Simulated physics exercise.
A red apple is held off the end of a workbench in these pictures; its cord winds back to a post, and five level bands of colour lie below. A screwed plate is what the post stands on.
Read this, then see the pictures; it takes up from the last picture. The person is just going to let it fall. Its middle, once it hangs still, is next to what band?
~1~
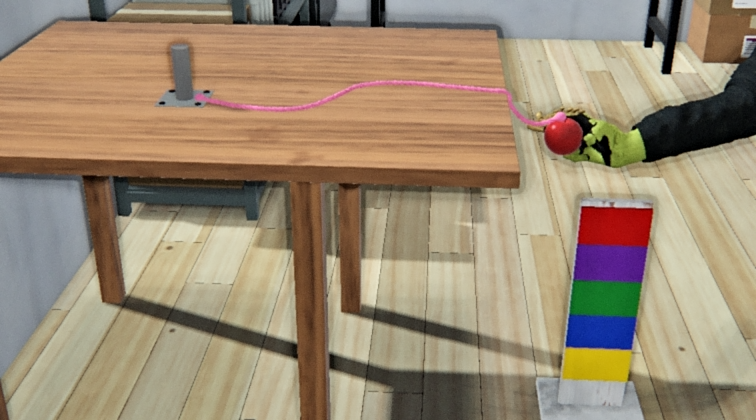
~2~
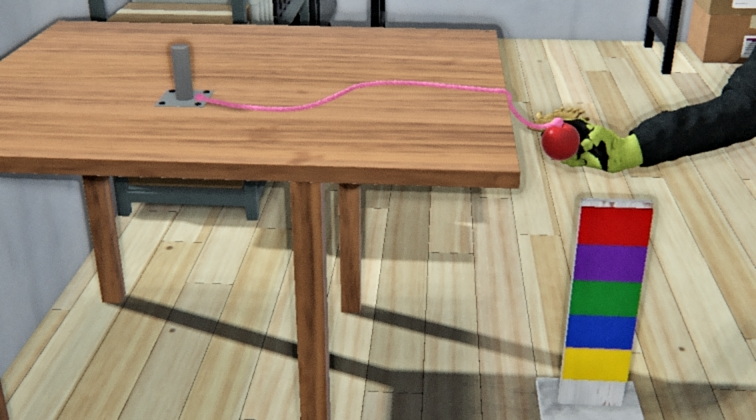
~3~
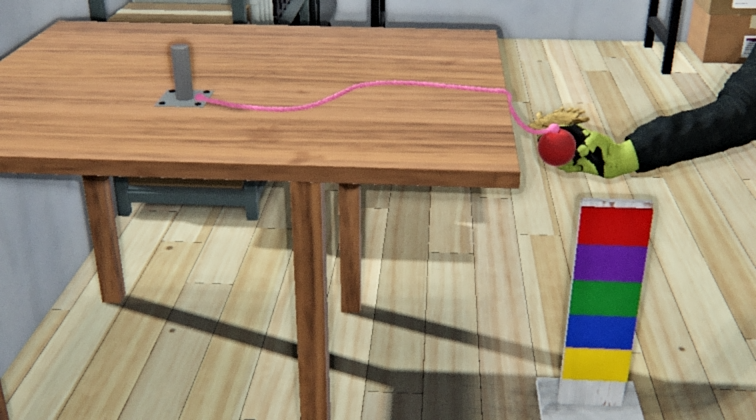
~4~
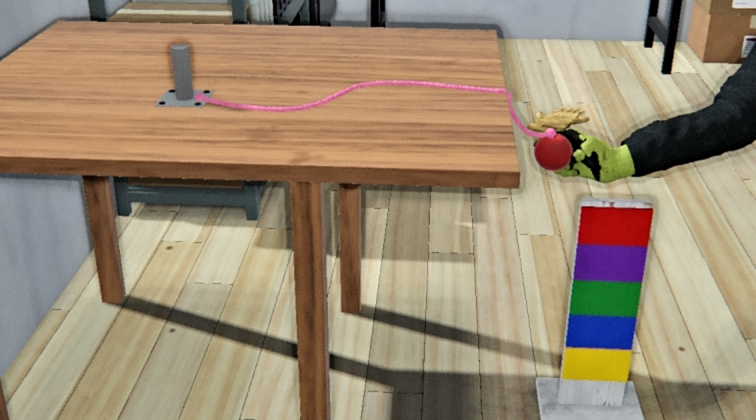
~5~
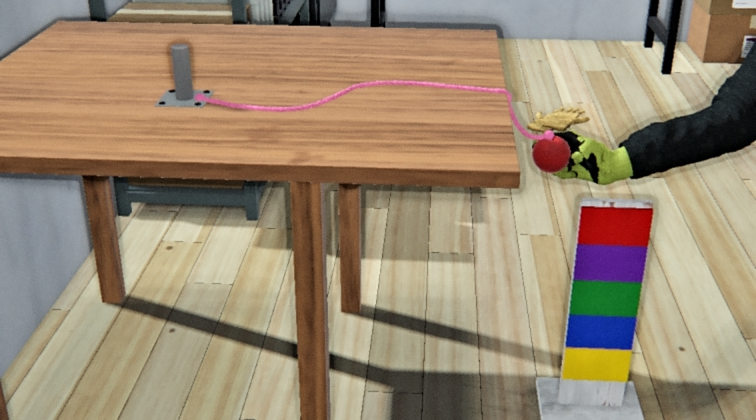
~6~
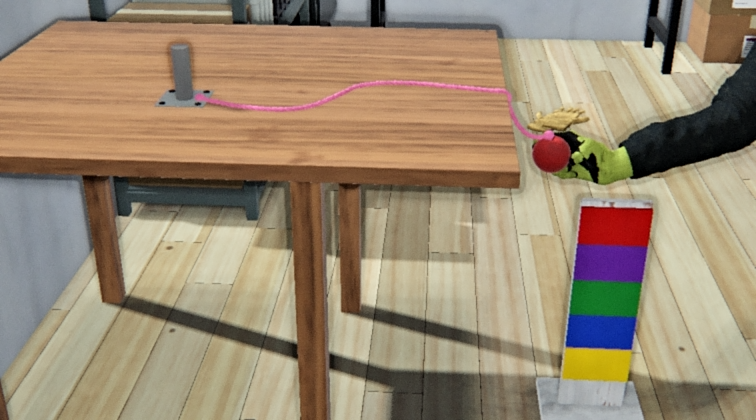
Next to the red one.
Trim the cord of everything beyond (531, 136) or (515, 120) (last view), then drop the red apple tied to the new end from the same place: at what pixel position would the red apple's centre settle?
Taking the tries in order, the answers are (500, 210) and (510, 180).
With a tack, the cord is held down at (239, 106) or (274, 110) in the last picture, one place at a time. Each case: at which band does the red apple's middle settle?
First try red, second try red.
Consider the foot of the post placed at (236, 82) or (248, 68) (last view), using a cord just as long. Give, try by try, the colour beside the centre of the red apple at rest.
Purple; purple.
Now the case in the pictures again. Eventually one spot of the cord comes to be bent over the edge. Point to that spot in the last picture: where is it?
Spot: Approx. (462, 88).
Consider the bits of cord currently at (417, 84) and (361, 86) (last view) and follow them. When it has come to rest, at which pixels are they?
(460, 96) and (399, 97), approximately.
Soon after, apple near (497, 210); level with red.
Then, apple near (507, 226); level with red.
At rest, apple near (498, 225); level with red. The red one.
